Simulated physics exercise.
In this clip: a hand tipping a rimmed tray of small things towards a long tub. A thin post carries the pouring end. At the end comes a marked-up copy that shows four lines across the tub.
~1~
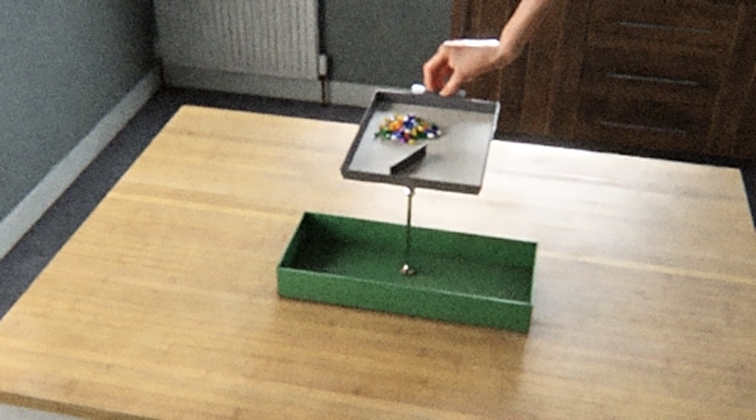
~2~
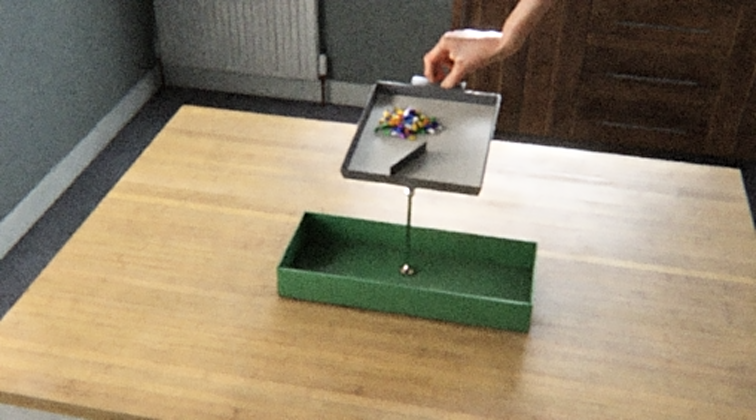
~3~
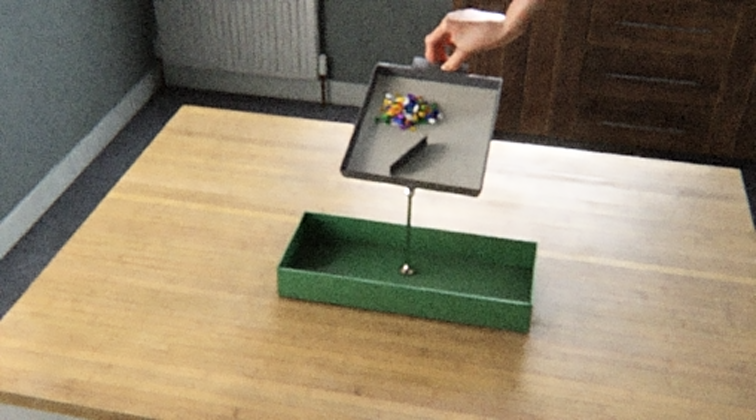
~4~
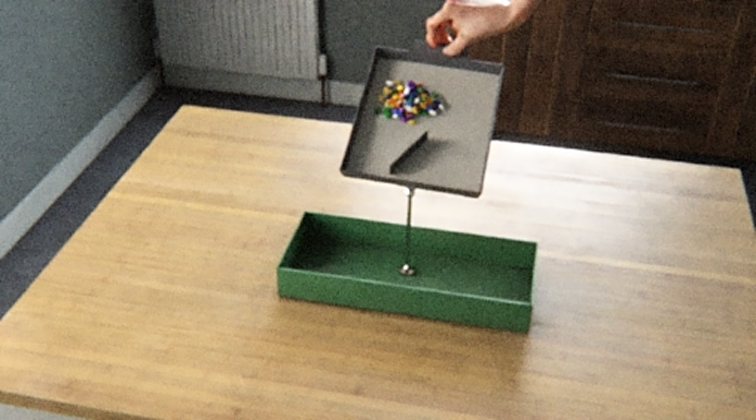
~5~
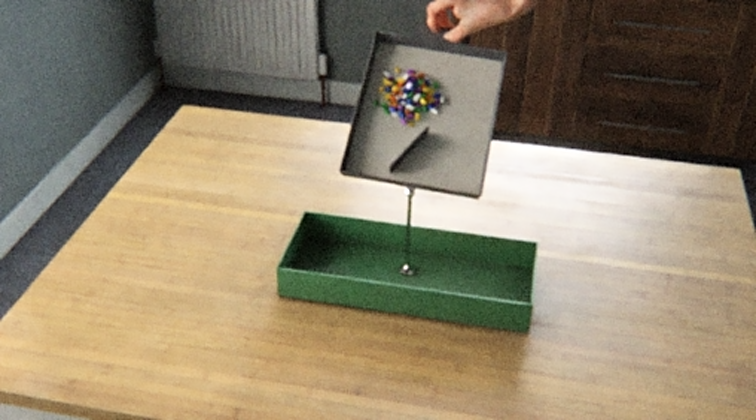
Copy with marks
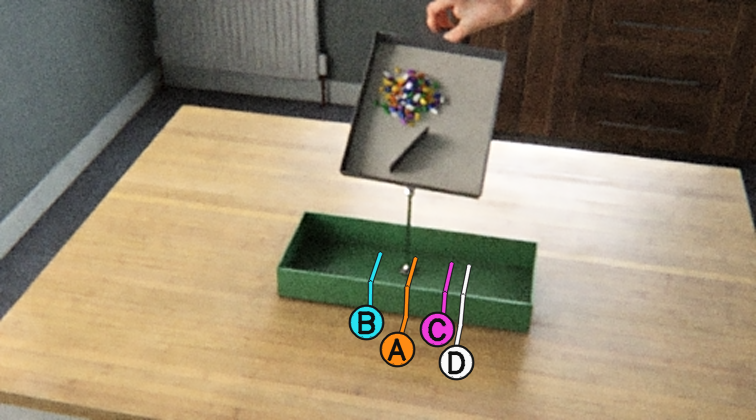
A hand at the far edge of a grey rimmed tray raises that side steadily, so the tray tilts more and more steeply towards the viewer while the small multicoloured pieces stay heaped in its upper part, above a short dark slanting fin. Below the tray, a thin stand rises from a long green tub on a pale wooden table. The still camera looks down on the room, with a radiator and dark wooden drawers behind.
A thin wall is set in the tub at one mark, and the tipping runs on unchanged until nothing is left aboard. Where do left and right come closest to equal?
Choose B.
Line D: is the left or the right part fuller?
Left.
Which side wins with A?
More lands on the left.
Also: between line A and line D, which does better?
Line A.
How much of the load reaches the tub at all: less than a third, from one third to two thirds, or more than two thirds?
More than two thirds.
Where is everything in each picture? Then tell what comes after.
The first frame shows corners of the pouring end at (344, 168) and (479, 184), level; middle of the load at (404, 129), jelly beans.
The second frame shows corners of the pouring end at (344, 167) and (479, 185), barely tipped; fin from (390, 166) to (426, 141).
The third frame shows corners of the pouring end at (343, 167) and (479, 188), a little tipped; front corners of the tub at (277, 268) and (532, 305).
The fourth frame shows corners of the pouring end at (343, 168) and (479, 190), clearly tipped; far corners at (379, 49) and (501, 67).
The fifth frame shows corners of the pouring end at (343, 169) and (479, 193), clearly tipped; the right corner sinks a little lower.
On the marked copy, line A crosses the front rim at (407, 287); line B crosses the front rim at (370, 281); line C crosses the front rim at (445, 292); line D crosses the front rim at (463, 295).
Choosing A, of what is caught, most on the left of the divider, a small part on the right.
Choosing B, of what is caught, about half on the left of the divider, about half on the right.
Choosing C, of what is caught, nearly all on the left of the divider, a small part on the right.
Choosing D, of what is caught, nearly all on the left of the divider, a stray few on the right.
